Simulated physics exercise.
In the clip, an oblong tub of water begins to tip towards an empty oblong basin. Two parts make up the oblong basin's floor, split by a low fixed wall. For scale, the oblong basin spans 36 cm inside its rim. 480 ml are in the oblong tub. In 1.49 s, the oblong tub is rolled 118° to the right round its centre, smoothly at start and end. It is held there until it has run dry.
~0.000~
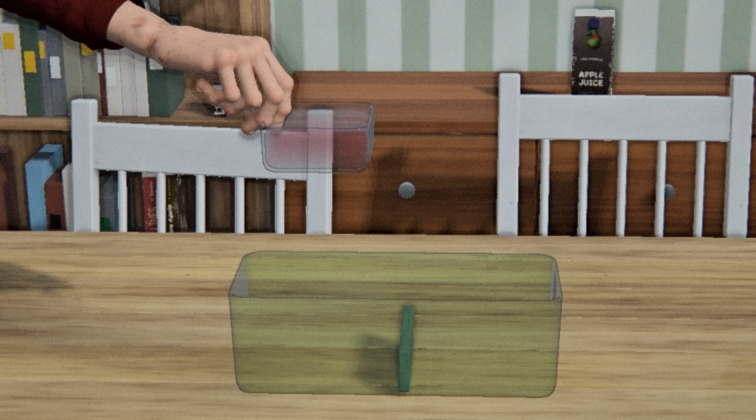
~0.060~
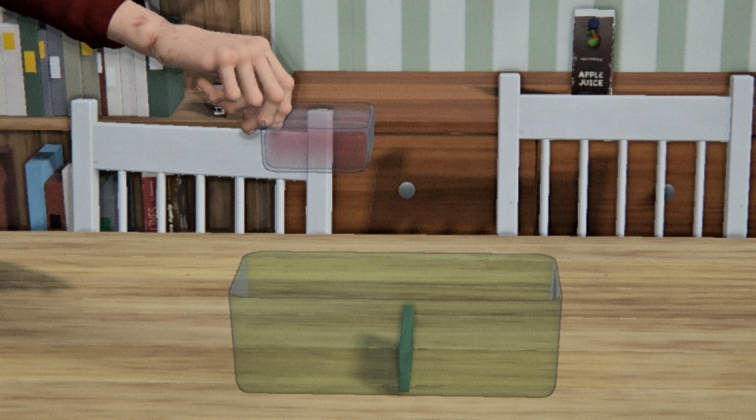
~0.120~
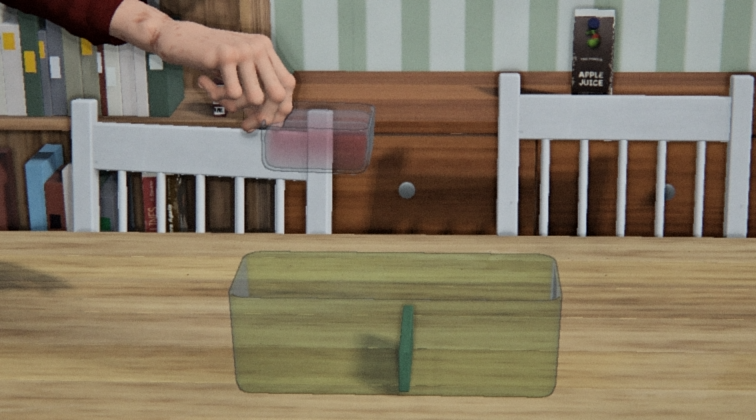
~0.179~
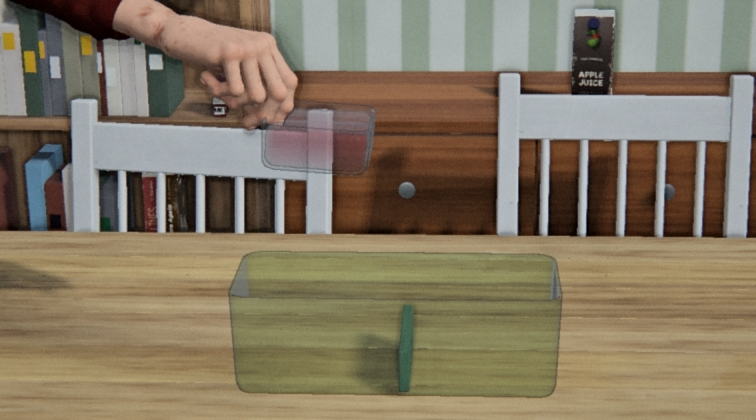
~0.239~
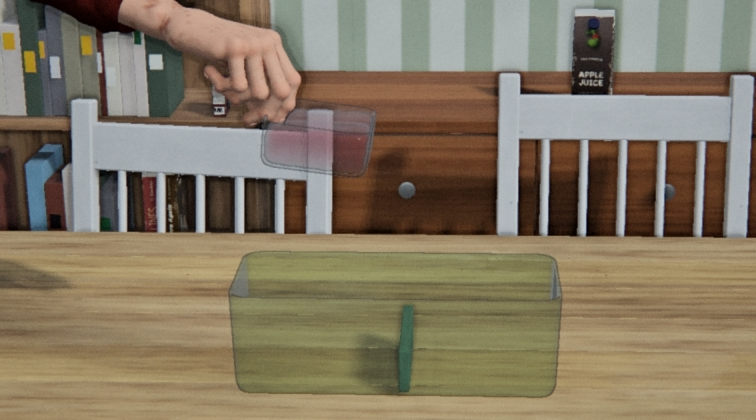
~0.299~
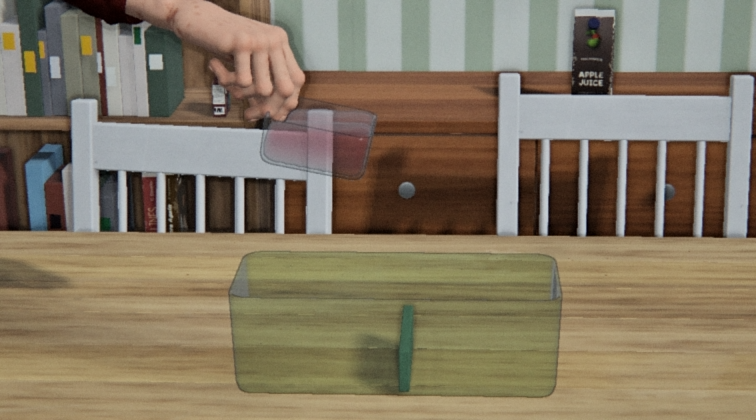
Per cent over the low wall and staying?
74 per cent.
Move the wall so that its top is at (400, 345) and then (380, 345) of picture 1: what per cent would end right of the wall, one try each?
Around 75 and 80 percent, in that order.
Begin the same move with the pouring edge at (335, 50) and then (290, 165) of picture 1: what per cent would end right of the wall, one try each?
65 then 5 %.
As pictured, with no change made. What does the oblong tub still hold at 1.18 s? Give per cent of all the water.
Near 3 percent, more or less.
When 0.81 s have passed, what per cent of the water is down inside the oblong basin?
Close to 32 in a hundred.
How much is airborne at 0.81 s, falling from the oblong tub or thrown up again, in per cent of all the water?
My guess is roughly 40 %.
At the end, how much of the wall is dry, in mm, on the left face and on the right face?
About 44 mm left, about 32 mm right.
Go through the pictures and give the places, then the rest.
In the first frame, it leans 0°; its right rim is at (371, 117); the water meets the walls at (269, 121) and (370, 122); the oblong basin's rim runs from (237, 275) to (558, 279); the wall's top is at (406, 329).
In the second frame, it leans 0°; its right rim is at (371, 117); the water meets the walls at (270, 121) and (370, 122).
In the third frame, it leans 2°; its right rim is at (371, 119); the water meets the walls at (269, 120) and (370, 122).
In the fourth frame, it leans 4°; its right rim is at (372, 121); the water meets the walls at (270, 120) and (370, 122).
In the fifth frame, it leans 7°; its right rim is at (373, 124); the water meets the walls at (270, 120) and (371, 122).
In the sixth frame, it leans 11°; its right rim is at (374, 127); the water meets the walls at (271, 121) and (373, 123).
By 0.81 s the tilt is 67° and 29 per cent is still to pour, 2 is left of the wall and 30 right of it.
By 1.18 s the tilt is 106° and 3 per cent is still to pour, 16 is left of the wall and 74 right of it.
By 1.57 s the tilt is 118° and 0 per cent is still to pour, 24 is left of the wall and 74 right of it.
By 1.99 s the tilt is 118° and 0 per cent is still to pour, 24 is left of the wall and 74 right of it.
At rest 24 per cent lies left of the wall, 74 right of it and 2 outside.
